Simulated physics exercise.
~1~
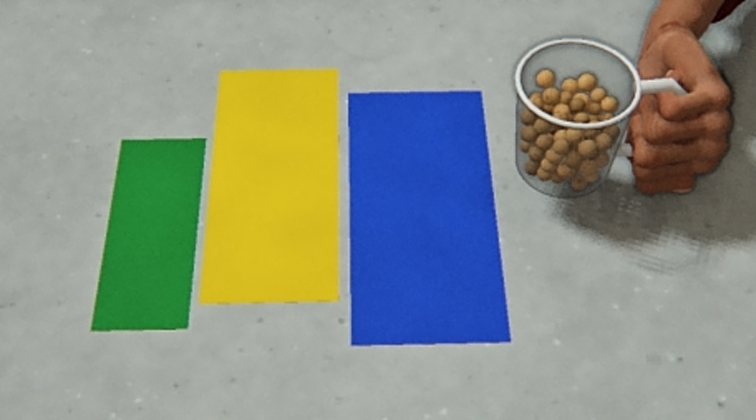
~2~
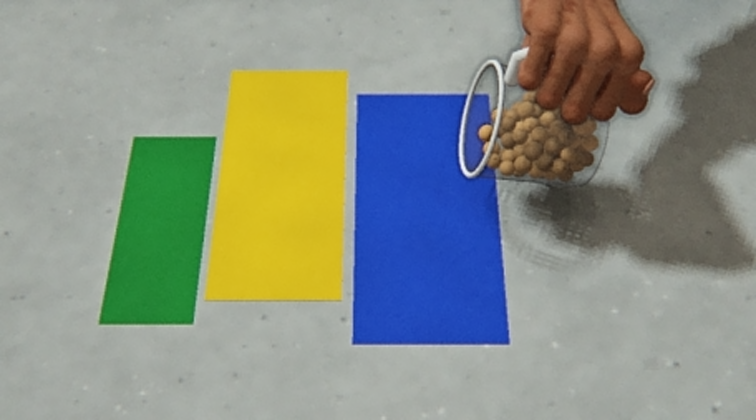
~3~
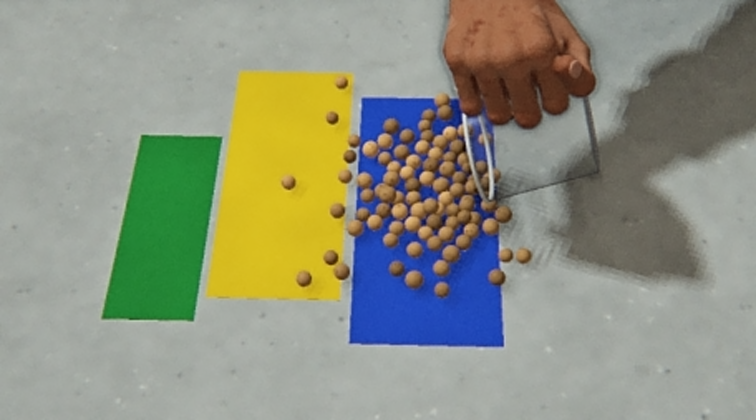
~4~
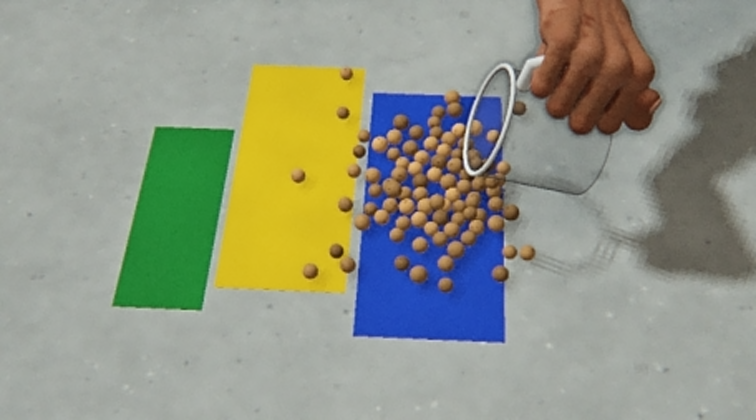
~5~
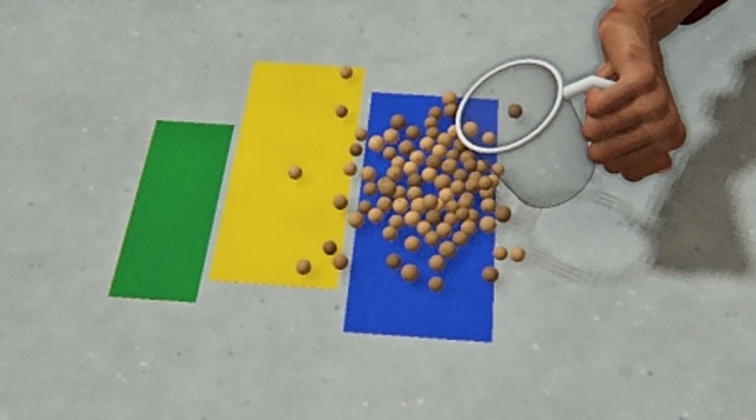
A hand tipped a clear cup of small wooden beads over a blue mat, spilling them into a scattered heap, with a few landing on the yellow mat and beyond, then turned the emptied cup partly back up while the green mat stayed bare.
